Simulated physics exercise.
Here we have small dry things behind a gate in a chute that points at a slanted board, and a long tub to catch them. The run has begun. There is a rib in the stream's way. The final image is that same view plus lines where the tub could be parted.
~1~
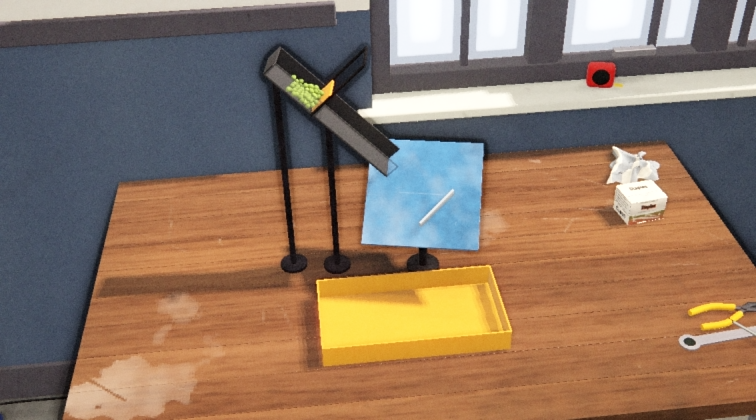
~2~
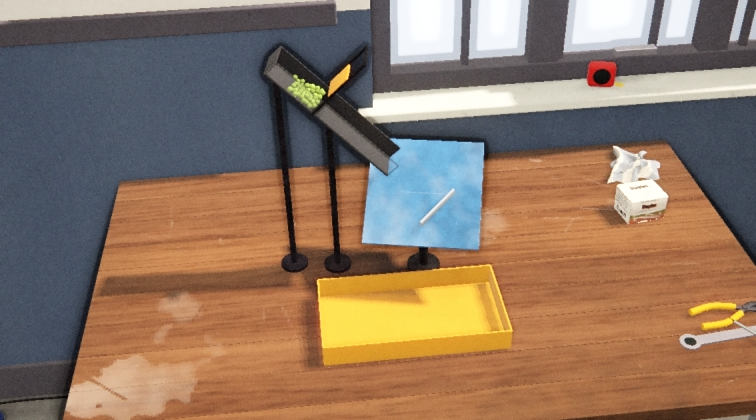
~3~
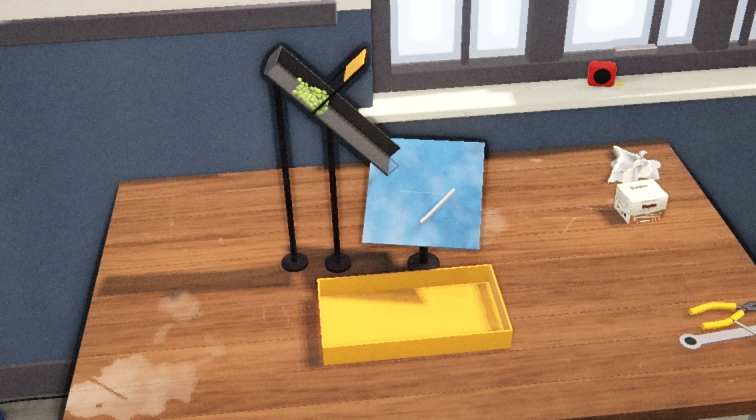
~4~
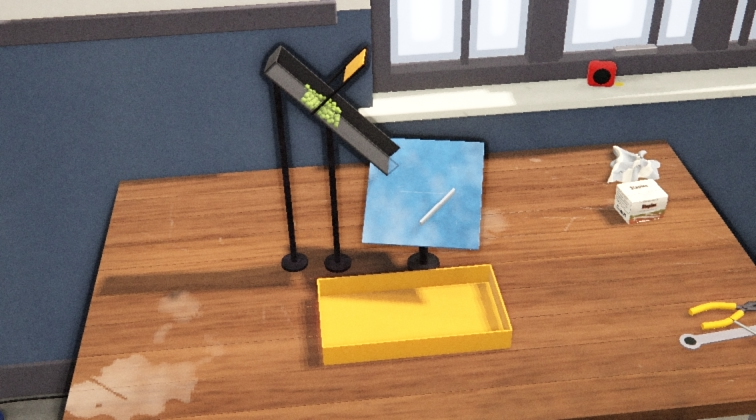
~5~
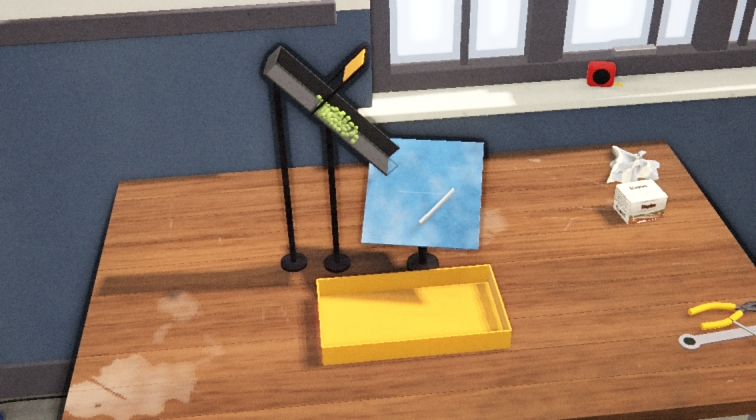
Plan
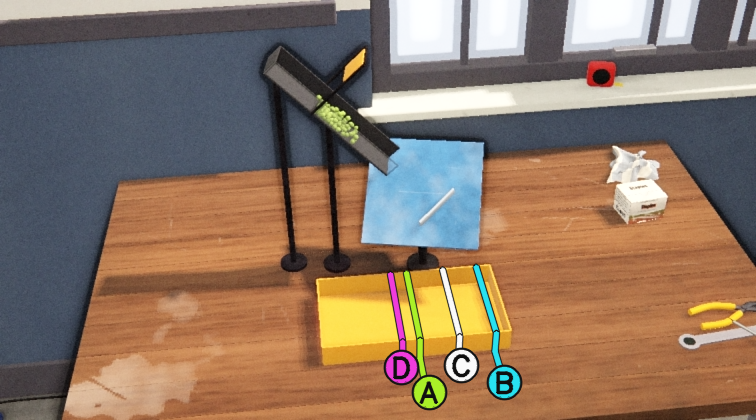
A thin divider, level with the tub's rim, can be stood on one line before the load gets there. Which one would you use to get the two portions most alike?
D is best.
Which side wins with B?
The left side.
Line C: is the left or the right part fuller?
More lands on the left.
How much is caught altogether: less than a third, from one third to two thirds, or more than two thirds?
More than two thirds.
On the marked copy, line A crosses the front rim at (420, 339); line B crosses the front rim at (496, 332); line C crosses the front rim at (459, 335); line D crosses the front rim at (402, 340).
Choosing A, of what is caught, most on the left of the divider, a small part on the right.
Choosing B, of what is caught, all on the left of the divider, none on the right.
Choosing C, of what is caught, nearly all on the left of the divider, a small part on the right.
Choosing D, of what is caught, about half on the left of the divider, about half on the right.
